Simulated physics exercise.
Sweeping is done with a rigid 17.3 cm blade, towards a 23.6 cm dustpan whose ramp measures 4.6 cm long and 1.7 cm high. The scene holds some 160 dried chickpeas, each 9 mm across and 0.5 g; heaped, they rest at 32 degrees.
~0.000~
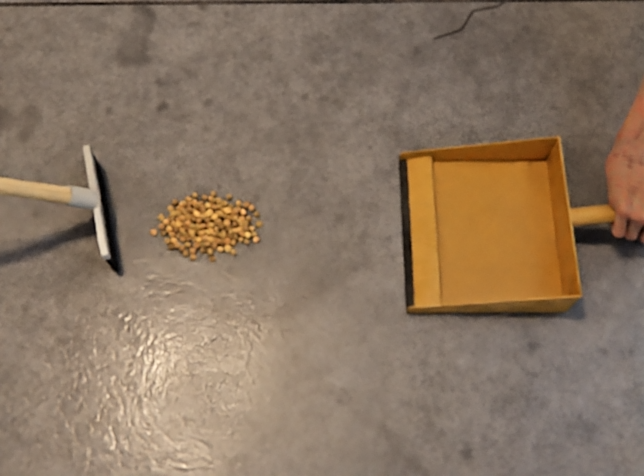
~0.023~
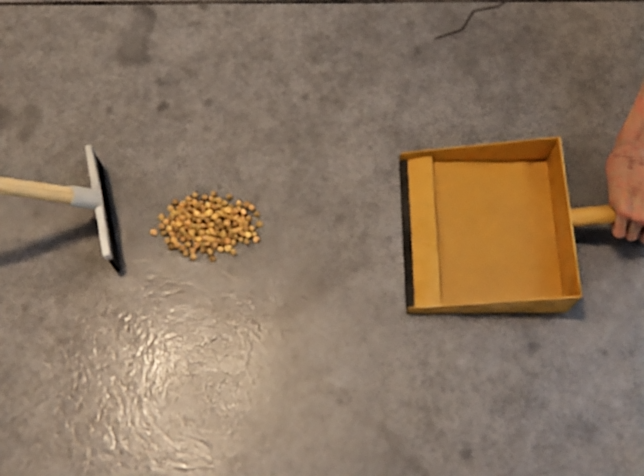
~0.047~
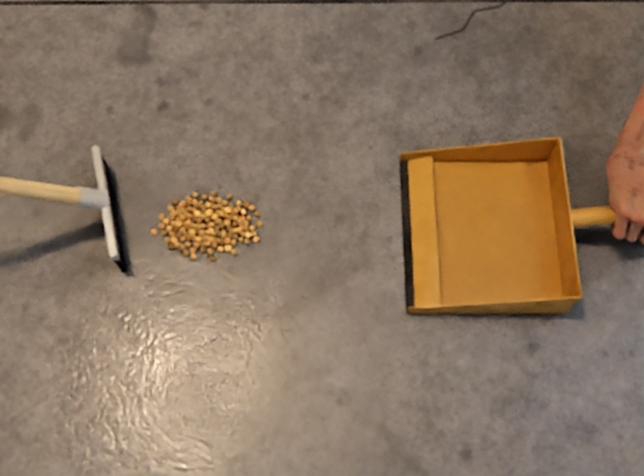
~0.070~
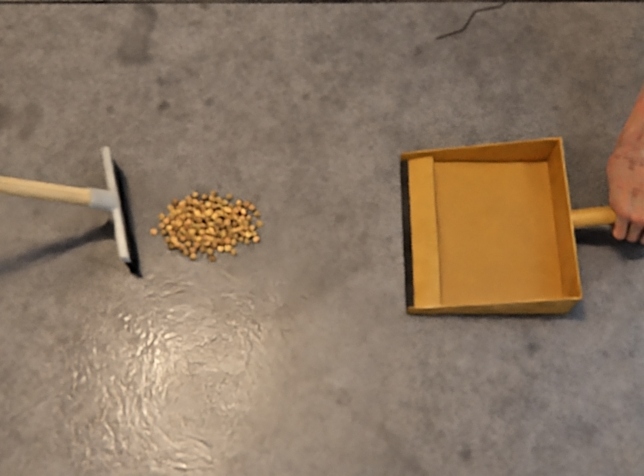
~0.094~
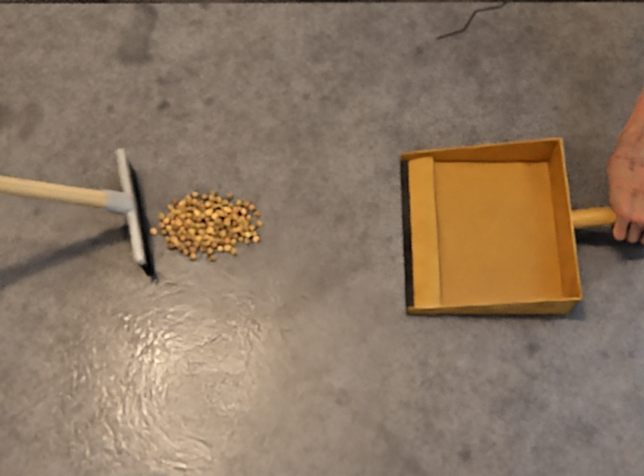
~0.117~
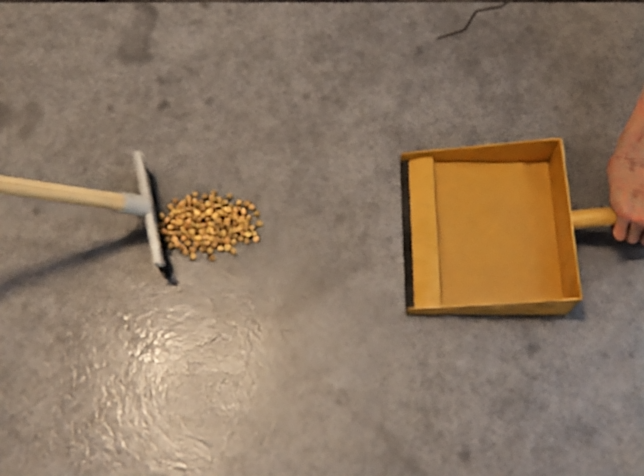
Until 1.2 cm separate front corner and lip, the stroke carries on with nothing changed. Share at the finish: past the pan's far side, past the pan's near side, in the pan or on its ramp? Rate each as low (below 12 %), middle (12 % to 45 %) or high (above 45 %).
Far side - middle, near side - low, pan - middle.
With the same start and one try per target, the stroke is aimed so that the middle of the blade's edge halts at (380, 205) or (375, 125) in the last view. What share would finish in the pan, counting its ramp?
The two tries give roughly 35 and 10 %.
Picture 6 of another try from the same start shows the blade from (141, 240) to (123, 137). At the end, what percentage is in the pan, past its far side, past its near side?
You'd see pan at 0, far at 40 and near at 0.
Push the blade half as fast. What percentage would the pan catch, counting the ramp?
Share: Near 5 %.
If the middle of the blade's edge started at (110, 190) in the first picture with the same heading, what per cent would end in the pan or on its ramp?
I'd estimate about 30 per cent.
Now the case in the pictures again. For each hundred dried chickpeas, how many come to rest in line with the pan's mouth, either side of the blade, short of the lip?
45 per cent.
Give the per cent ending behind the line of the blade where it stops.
I'd put it near 15 in a hundred.
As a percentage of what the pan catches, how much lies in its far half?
40 per cent.
After 0.27 s, middle of the blade 19 cm from the lip; 0 % over the lip, far side 5 %, near side 0 %.
Then, at 0.38 s, middle of the blade 7 cm from the lip; 0 % over the lip, far side 10 %, near side 0 %.
Then, at 0.61 s, middle of the blade 3 cm from the lip; 35 % over the lip, far side 20 %, near side 0 %.
At rest (1.1 s), far side 20 %, near side 5 %, pan 30 %, in front of the lip or behind the blade 45 %.
